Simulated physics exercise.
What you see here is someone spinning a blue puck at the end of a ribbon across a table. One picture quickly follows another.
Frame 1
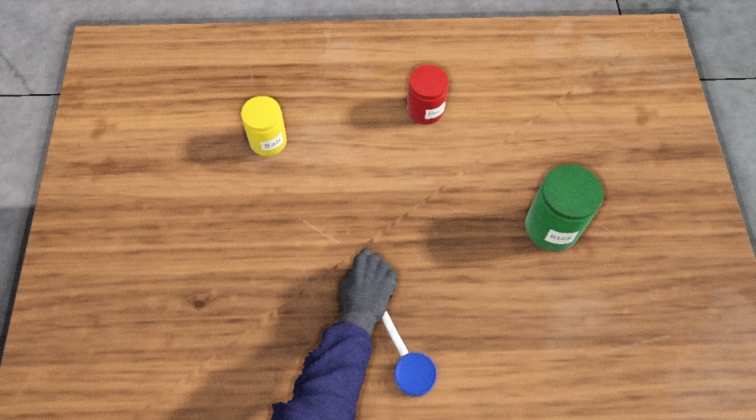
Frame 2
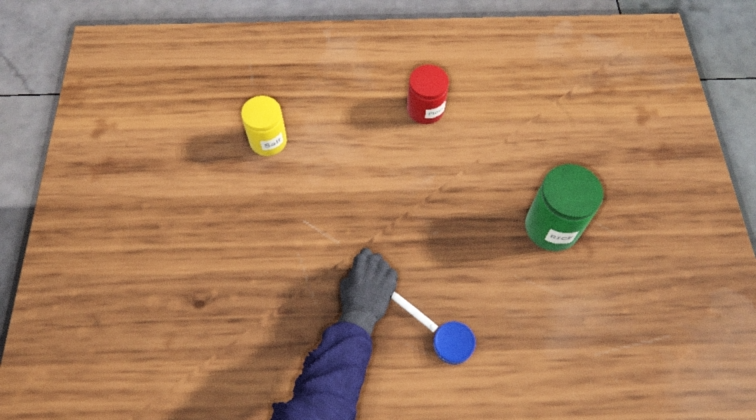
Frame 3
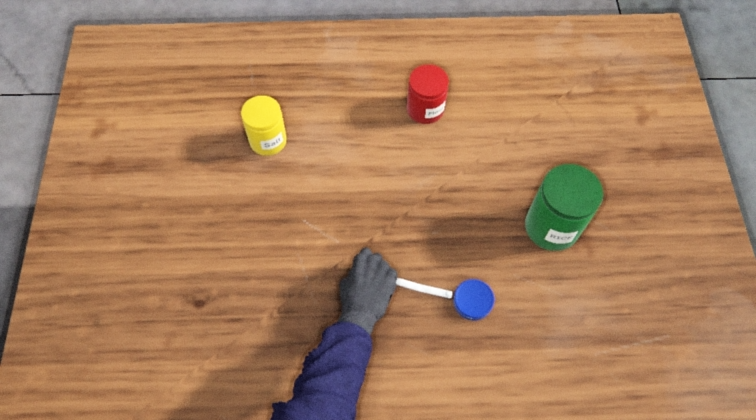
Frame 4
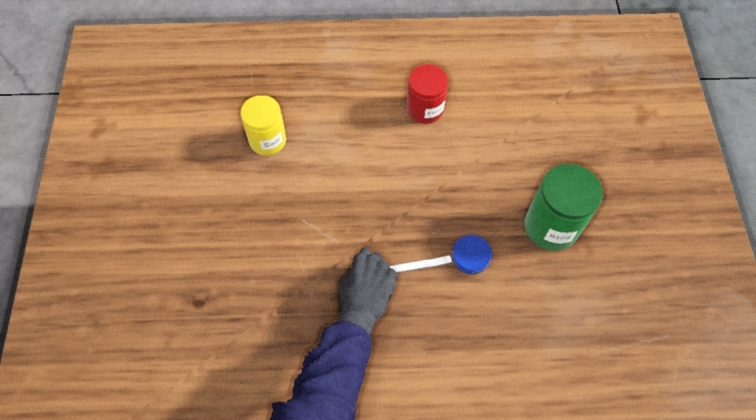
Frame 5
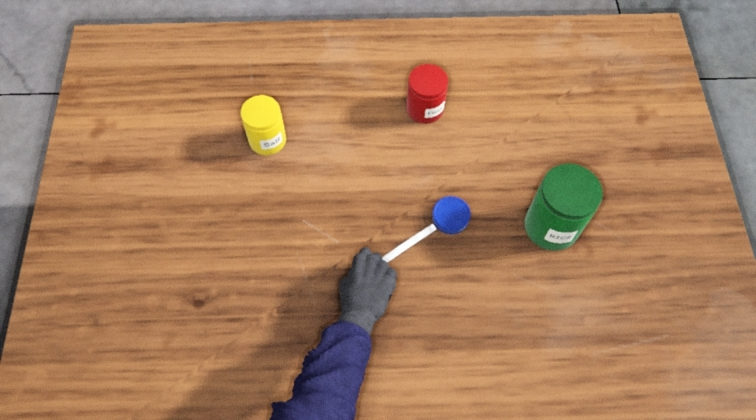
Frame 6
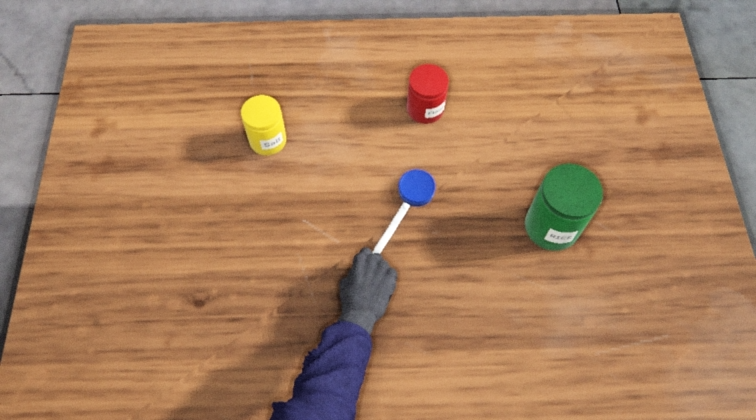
On a wooden tabletop over grey paving, seen from a steep, unmoving view above, a gloved hand in a dark blue sleeve reaches in from the bottom. A yellow jar stands at upper left, a red jar at upper centre and a larger green canister at right. The hand stays in place while a blue puck on a white ribbon swings anticlockwise around it, from below, past the right side, to above.
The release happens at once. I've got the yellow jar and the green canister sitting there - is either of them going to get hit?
Well, the yellow jar will be hit, the green canister will be fine.
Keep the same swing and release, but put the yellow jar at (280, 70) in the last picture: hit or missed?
Looks like it goes free.
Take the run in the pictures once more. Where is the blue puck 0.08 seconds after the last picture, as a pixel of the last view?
Position at that instant: (337, 160).
Then, 0.08 s after the last picture, puck near (337, 160).
Then, 0.20 s after the last picture, puck near (294, 147); yellow jar pushed aside.
At rest, puck near (293, 147); yellow jar pushed aside. The yellow jar takes the knock and the green canister stays untouched.
